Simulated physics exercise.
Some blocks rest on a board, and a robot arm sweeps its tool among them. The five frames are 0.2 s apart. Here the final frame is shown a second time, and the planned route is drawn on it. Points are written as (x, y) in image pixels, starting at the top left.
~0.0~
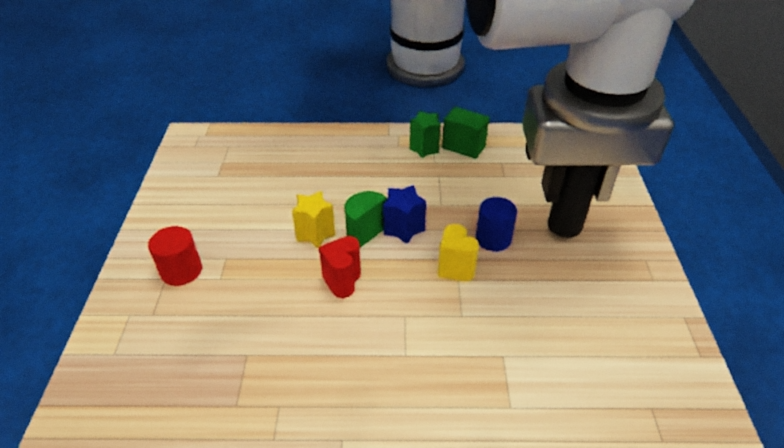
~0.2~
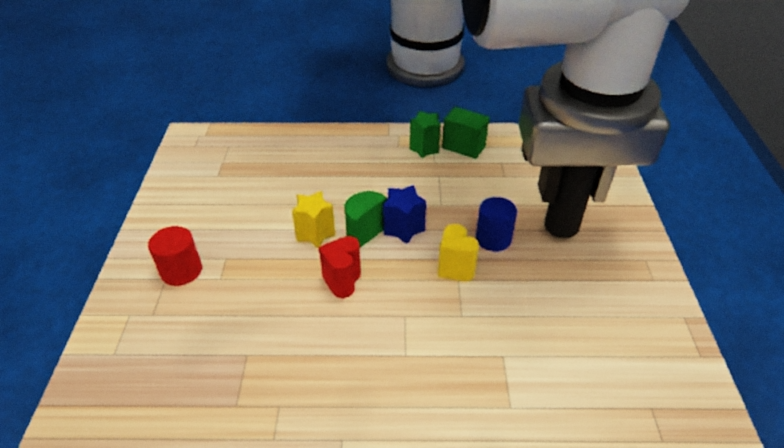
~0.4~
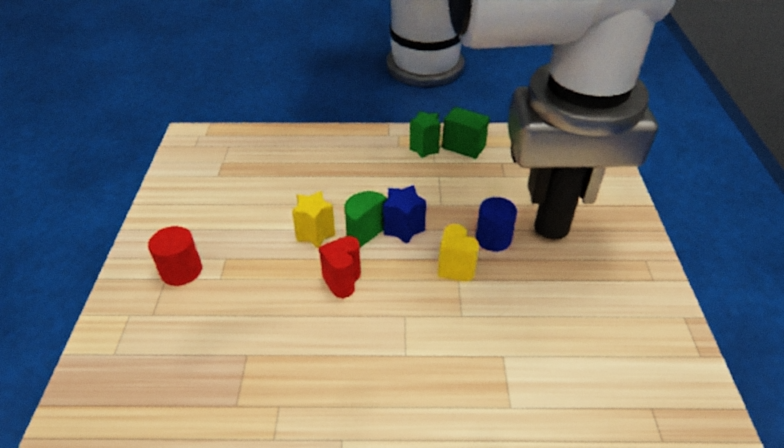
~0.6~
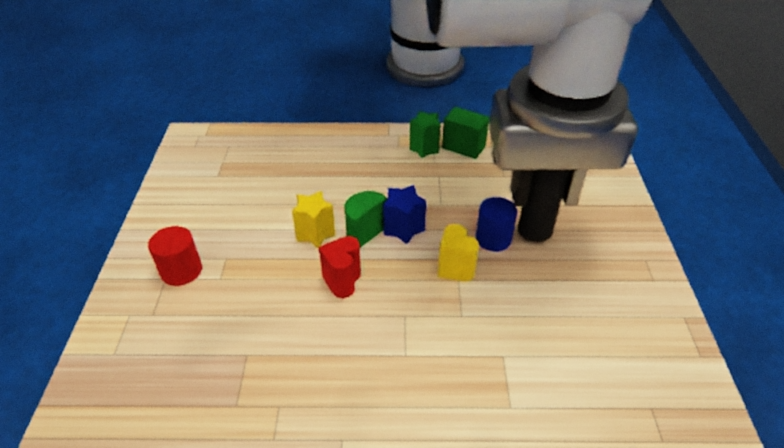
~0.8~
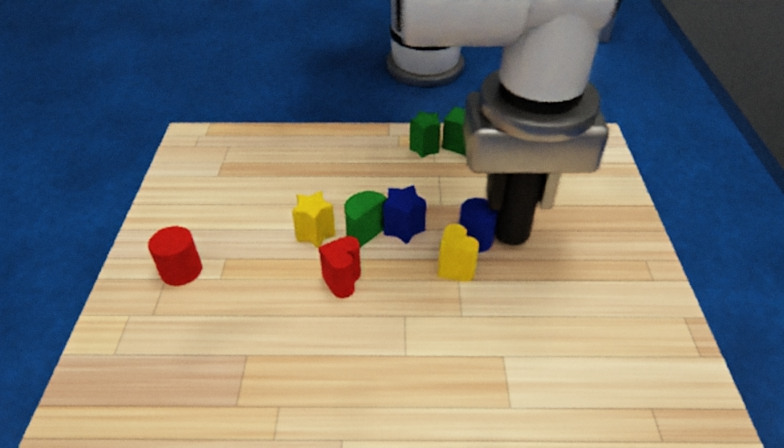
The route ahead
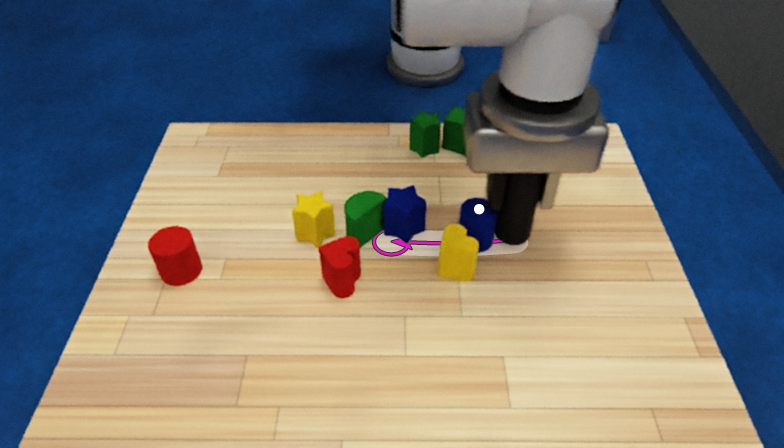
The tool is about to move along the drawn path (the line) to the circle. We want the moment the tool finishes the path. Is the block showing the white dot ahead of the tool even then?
The answer is yes.
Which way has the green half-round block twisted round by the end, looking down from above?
The answer is counter-clockwise.
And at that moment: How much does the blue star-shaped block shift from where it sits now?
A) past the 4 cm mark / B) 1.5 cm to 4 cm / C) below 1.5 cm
Answer: A.
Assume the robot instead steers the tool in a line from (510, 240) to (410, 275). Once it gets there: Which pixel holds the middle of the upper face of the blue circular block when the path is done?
My estimate: (427, 210).
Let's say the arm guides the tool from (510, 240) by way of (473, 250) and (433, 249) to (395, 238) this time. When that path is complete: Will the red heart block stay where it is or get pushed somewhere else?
Here the red heart block stays on its spot.
Drawn move, from (510, 240) via (471, 243) and (431, 243), ending at (391, 241); the dot is on the blue circular block.
On the path given first. One third of the way, tool at (472, 235); blue circular block at (438, 208).
Two thirds of the way, tool at (431, 236); green half-round block at (348, 198), turned 60° anticlockwise; blue star-shaped block at (379, 184), turned 15° clockwise; yellow heart block at (454, 240), turned 25° anticlockwise; blue circular block at (397, 204).
At the end, tool at (391, 234); green half-round block at (330, 194), turned 45° anticlockwise; blue star-shaped block at (368, 176), turned 55° clockwise; yellow heart block at (454, 240), turned 25° anticlockwise; blue circular block at (361, 198).
